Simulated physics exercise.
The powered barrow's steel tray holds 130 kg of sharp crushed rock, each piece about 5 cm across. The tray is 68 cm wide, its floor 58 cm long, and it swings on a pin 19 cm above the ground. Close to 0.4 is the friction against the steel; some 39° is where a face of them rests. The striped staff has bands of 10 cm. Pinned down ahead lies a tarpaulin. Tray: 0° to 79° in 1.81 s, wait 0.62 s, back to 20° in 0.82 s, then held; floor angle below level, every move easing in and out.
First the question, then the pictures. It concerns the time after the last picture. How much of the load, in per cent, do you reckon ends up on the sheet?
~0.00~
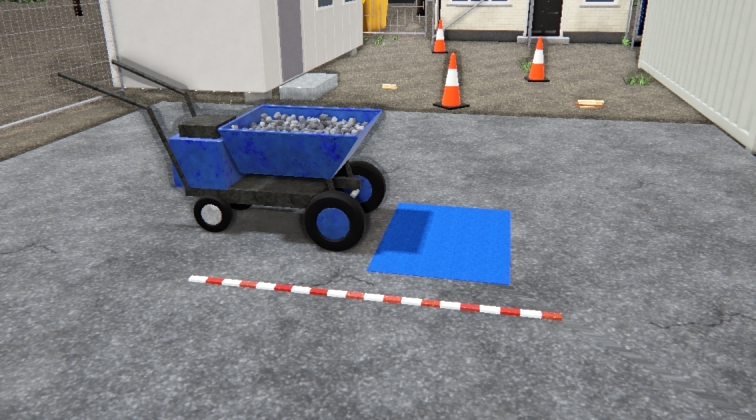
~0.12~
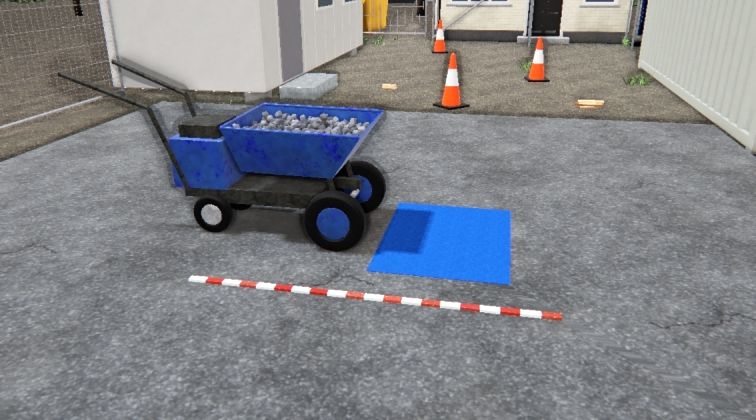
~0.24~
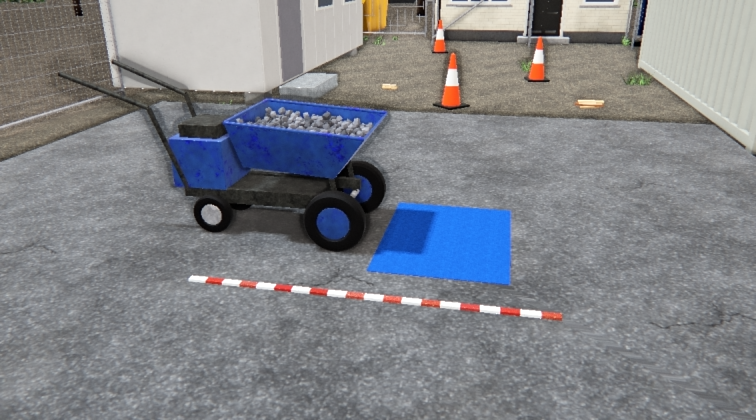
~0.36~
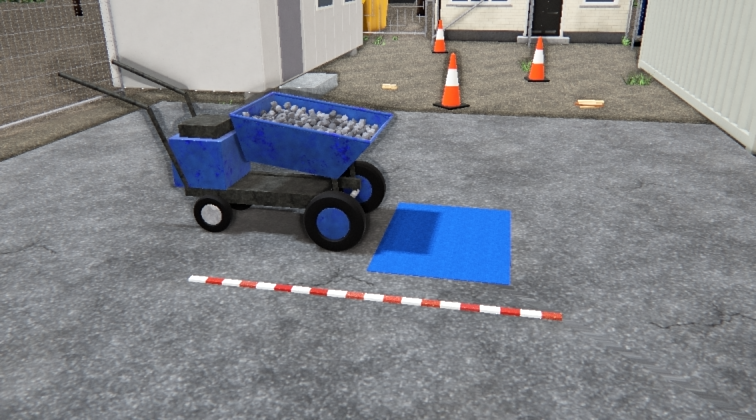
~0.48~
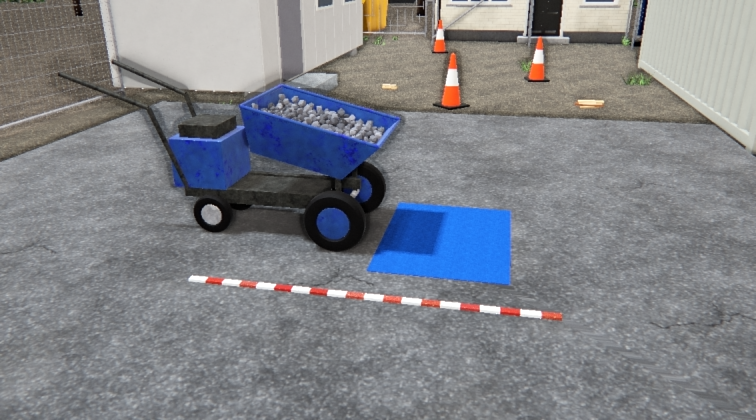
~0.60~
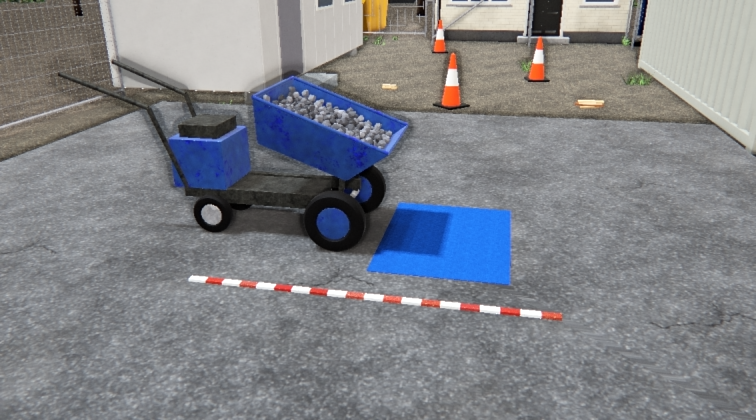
I reckon around 70 per cent.
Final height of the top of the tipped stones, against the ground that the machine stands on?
Some 22 cm above that level.
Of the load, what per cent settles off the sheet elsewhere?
Near 10 in a hundred.
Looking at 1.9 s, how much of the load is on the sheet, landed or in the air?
Roughly 40 percent of the load.
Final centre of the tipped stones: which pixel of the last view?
At about pixel (461, 233) in the last view.
After 1.4 s the floor is at 67°; 100 % in the tray; the foremost stones are at (437, 207).
After 1.9 s the floor is at 79°; 58 % in the tray, 41 % on the sheet, 1 % off the sheet elsewhere; the foremost stones are at (521, 232).
After 3.7 s the floor is at 20°; 21 % in the tray, 71 % on the sheet, 8 % off the sheet elsewhere; the foremost stones are at (577, 244).
After 5.7 s the floor is at 20°; 21 % in the tray, 71 % on the sheet, 8 % off the sheet elsewhere; the foremost stones are at (577, 244).
